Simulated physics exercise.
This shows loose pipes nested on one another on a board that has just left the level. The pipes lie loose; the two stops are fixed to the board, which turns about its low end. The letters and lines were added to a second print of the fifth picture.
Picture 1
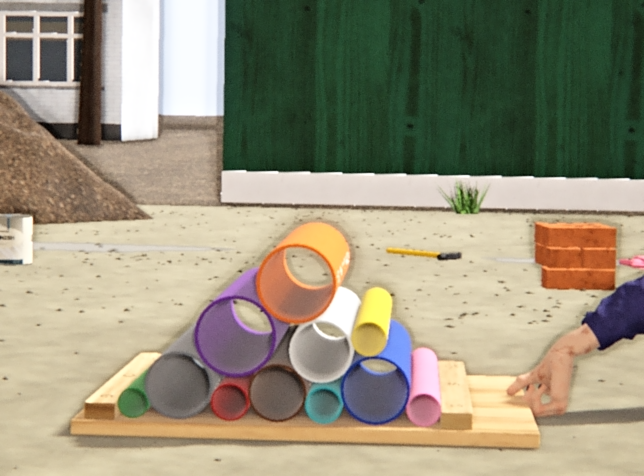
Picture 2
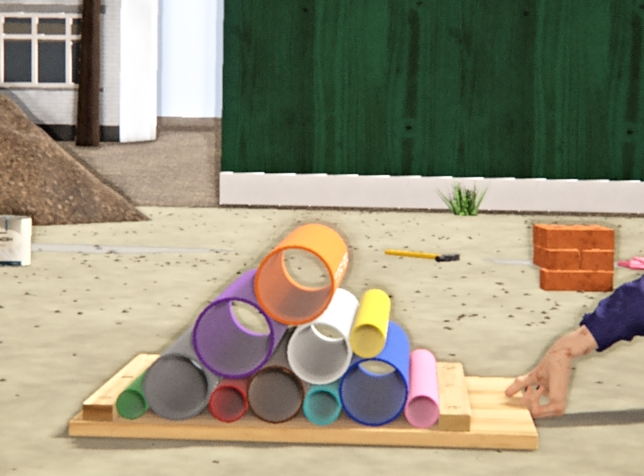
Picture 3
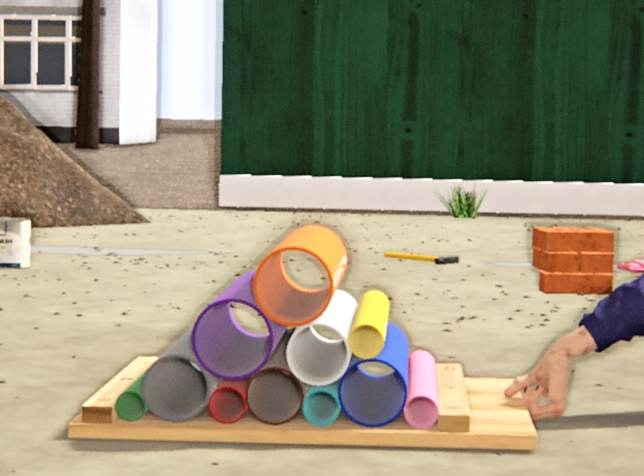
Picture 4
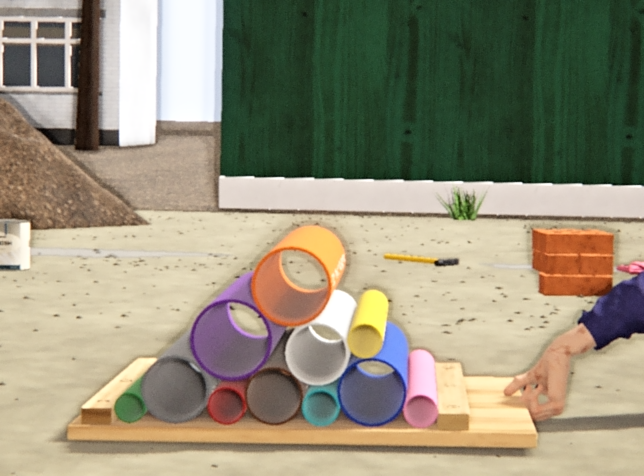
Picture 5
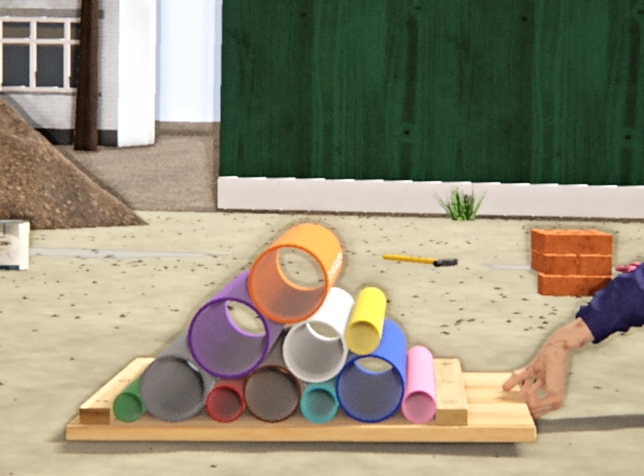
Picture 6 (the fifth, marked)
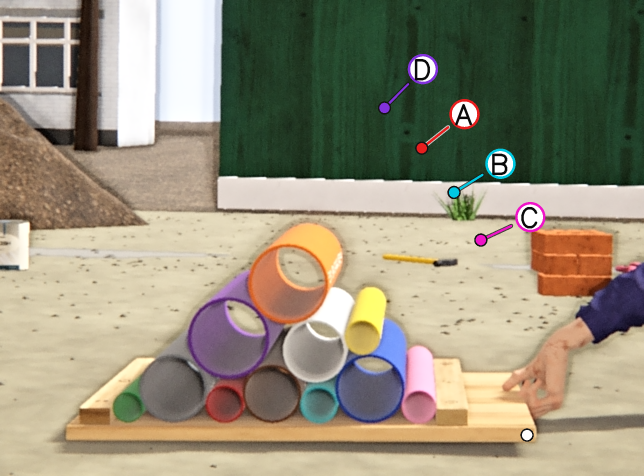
On sandy ground before a green fence, coloured pipes lie stacked on a wooden board, an orange one on top, while a hand at the right touches the board's end. The board and stack shift very slightly left, and the pipes keep their arrangement as the hand stays at the board's end.
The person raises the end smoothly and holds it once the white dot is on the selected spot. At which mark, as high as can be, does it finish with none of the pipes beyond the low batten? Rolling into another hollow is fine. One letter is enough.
A is the limit.
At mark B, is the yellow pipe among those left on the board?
Yes.
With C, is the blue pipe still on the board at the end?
The blue pipe: Yes.
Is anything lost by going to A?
At A: No.
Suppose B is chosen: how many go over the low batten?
At B the number is none.
On the marked copy, A at (422, 148); B at (454, 193); C at (481, 240); D at (384, 108); the white dot at (527, 435).
With A. Early on, board at 21°.
Further on, board at 39°.
At the end, board at 40°, none over the low batten.
As for the rest, B none over the low batten; C none over the low batten; D four over the low batten (white, purple, orange, yellow).
